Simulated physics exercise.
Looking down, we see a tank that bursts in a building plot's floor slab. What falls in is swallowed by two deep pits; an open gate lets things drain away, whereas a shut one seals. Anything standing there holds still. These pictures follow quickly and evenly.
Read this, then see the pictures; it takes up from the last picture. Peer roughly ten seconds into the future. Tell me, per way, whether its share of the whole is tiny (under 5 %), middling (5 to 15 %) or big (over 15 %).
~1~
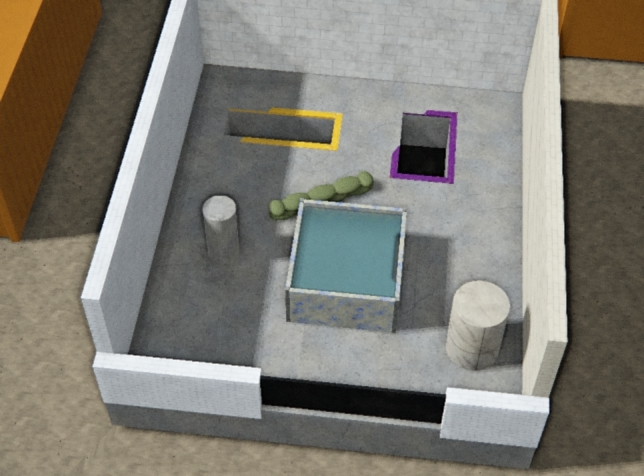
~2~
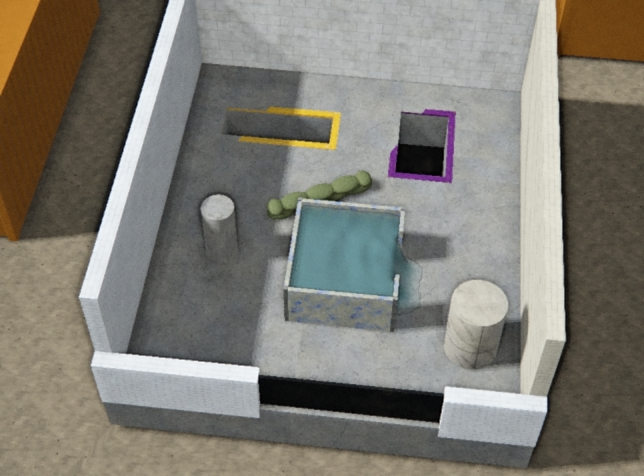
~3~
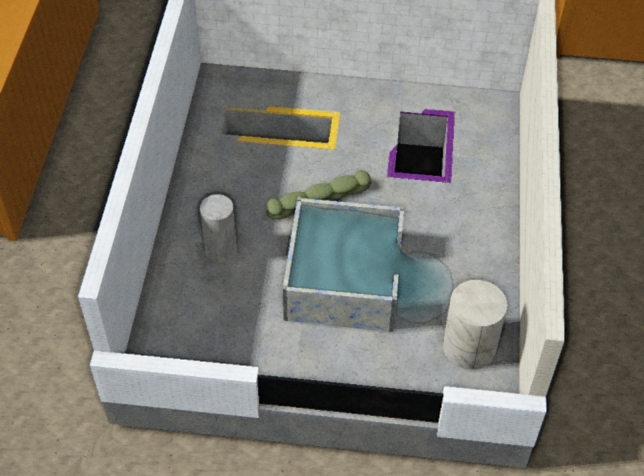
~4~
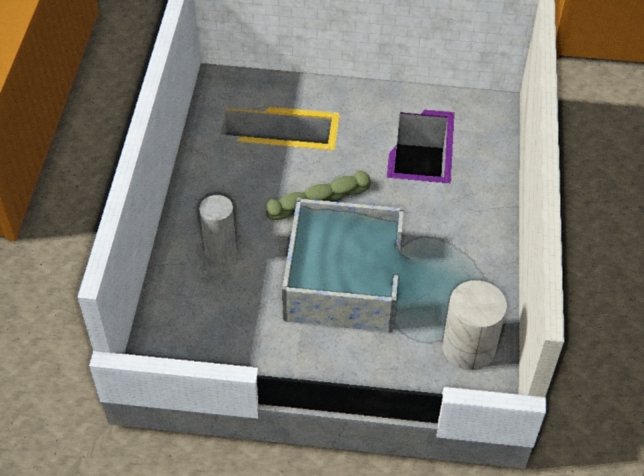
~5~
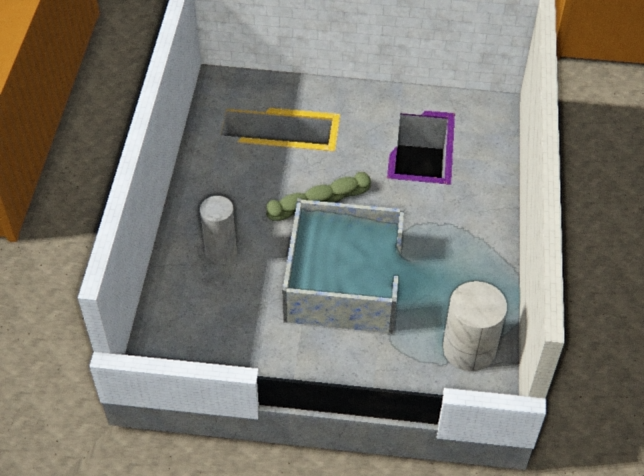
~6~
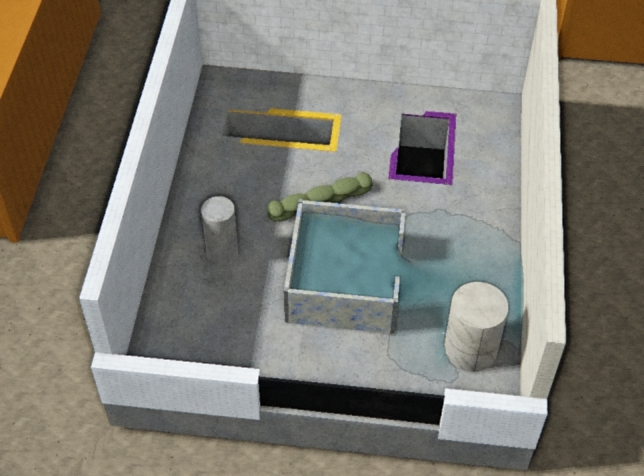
In the end the gate will receive a cut falling short of five per cent; the yellow pit will receive a cut lying in the five-to-fifteen per cent band; the purple pit will receive a cut exceeding fifteen per cent.
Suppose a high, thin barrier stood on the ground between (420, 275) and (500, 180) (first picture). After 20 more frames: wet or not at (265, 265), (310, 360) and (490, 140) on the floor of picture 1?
Going one after another, I'd say kept clear of the flood, then reached by the flood, then reached by the flood.
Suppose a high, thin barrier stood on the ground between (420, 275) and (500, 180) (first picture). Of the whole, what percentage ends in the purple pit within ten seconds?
Share, purple pit - 10 in a hundred.
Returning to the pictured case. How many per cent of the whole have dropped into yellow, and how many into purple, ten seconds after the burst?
Approximate shares: 6 per cent and 24 per cent.
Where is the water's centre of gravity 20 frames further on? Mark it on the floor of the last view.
Somewhere near (421, 269).
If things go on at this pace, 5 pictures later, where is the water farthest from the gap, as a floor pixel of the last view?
My guess is roughly (517, 171).
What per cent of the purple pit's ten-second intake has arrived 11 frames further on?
Estimate: Roughly 0 %.
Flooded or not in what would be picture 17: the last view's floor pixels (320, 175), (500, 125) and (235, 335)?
In that order: Free of water, flooded, free of water.
A moment on, water covers 20 % of the floor; the gate 0 %, the yellow pit 0 %, the purple pit 0 %.
Next, water covers 30 % of the floor; the gate 0 %, the yellow pit 0 %, the purple pit 0 %.
Then, water covers 45 % of the floor; the gate 0 %, the yellow pit 0 %, the purple pit 4 %.
Later, water covers 70 % of the floor; the gate 0 %, the yellow pit 2 %, the purple pit 13 %.
In the end, water covers 90 % of the floor; the gate 0 %, the yellow pit 7 %, the purple pit 24 %.
